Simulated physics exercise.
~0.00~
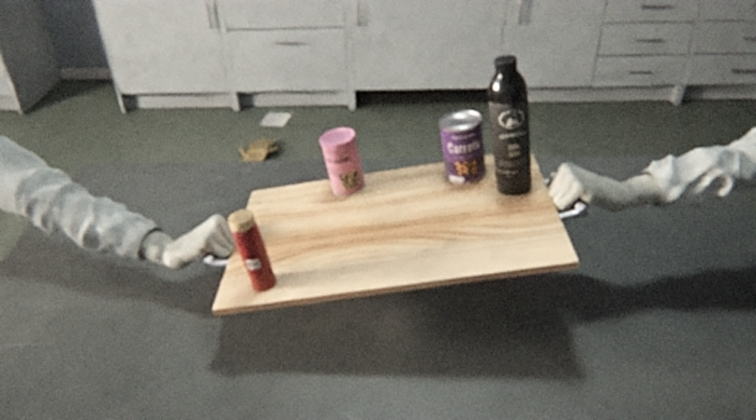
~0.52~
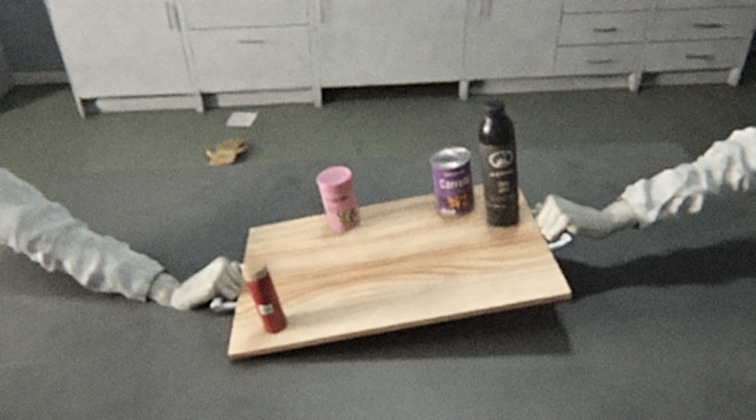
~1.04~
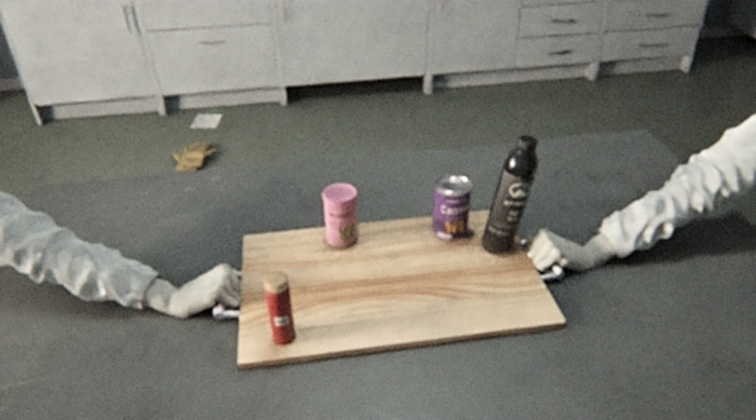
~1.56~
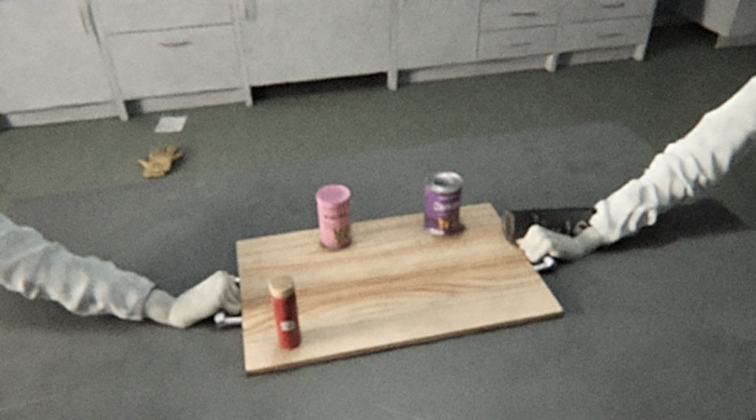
At first, two hands in pale, wrinkled sleeves hold a rimless wooden board tilted above a dark surface, its left side lower. A red shaker stands near the front left corner, with a pink tin and a purple tin toward the back and a tall black bottle at the right. The hands lower the board until it lies flat, and the black bottle leans sharply to the right. It then topples off the right edge and ends on its side beside the right hand. The shaker and both tins remain upright on the board.
